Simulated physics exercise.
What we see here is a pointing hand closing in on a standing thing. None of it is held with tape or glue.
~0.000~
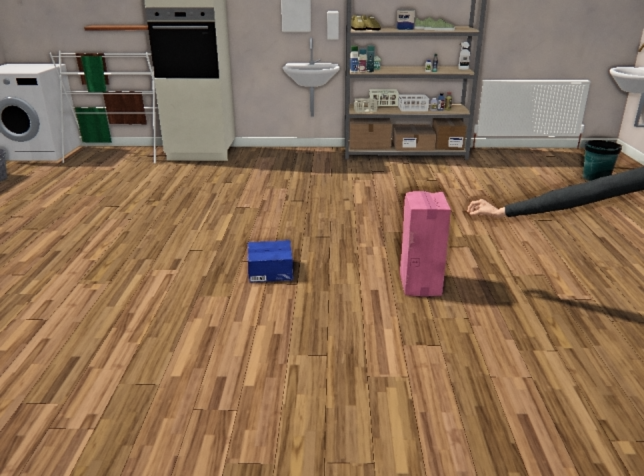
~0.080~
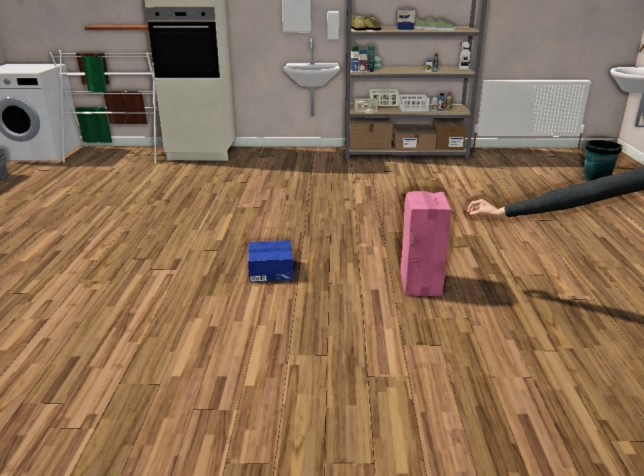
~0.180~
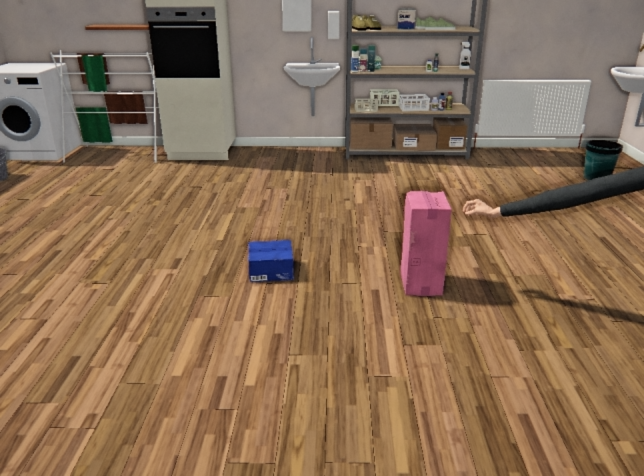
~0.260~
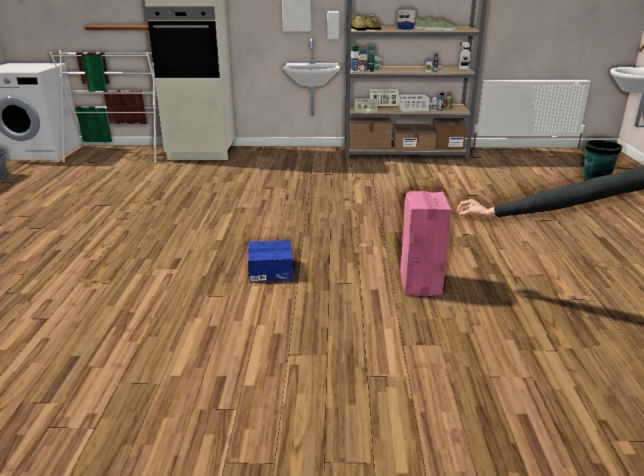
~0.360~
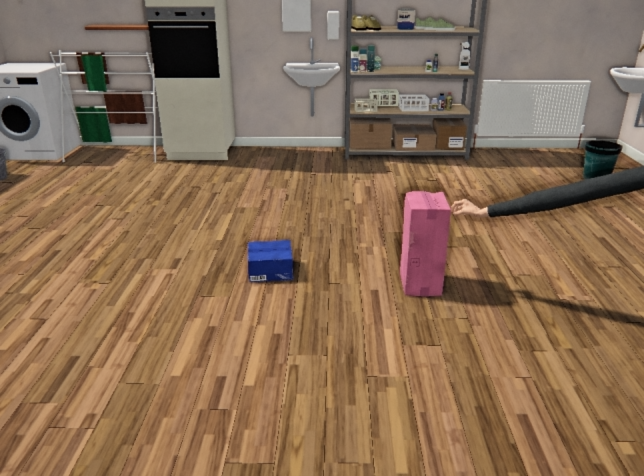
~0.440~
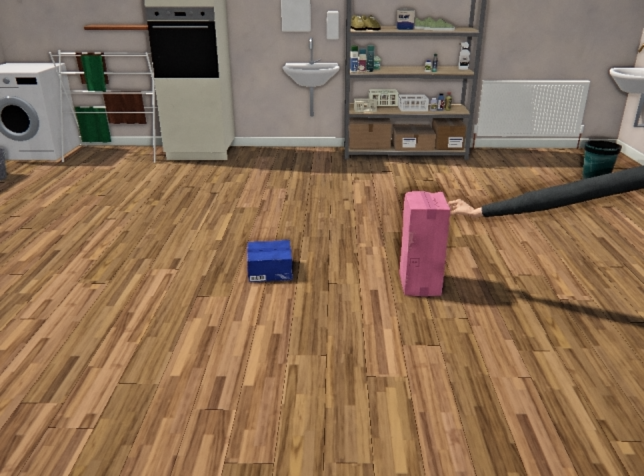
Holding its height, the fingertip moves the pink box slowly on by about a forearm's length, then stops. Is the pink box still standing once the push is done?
Watch, it loses its footing and that's that.
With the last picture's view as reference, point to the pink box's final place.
Looks like it settles somewhere around (346, 268).
After 0.74 s, pink box tipped 13° from how it was near (412, 241).
After 1.14 s, pink box tipped 34° from how it was near (394, 241).
After 1.34 s, pink box tipped 59° from how it was near (373, 249).
After 1.54 s, pink box on its side near (351, 265).
At rest (2.2 s), tipped over on the floor, pink box. Seen from the same camera at the end, pink box near (347, 268).
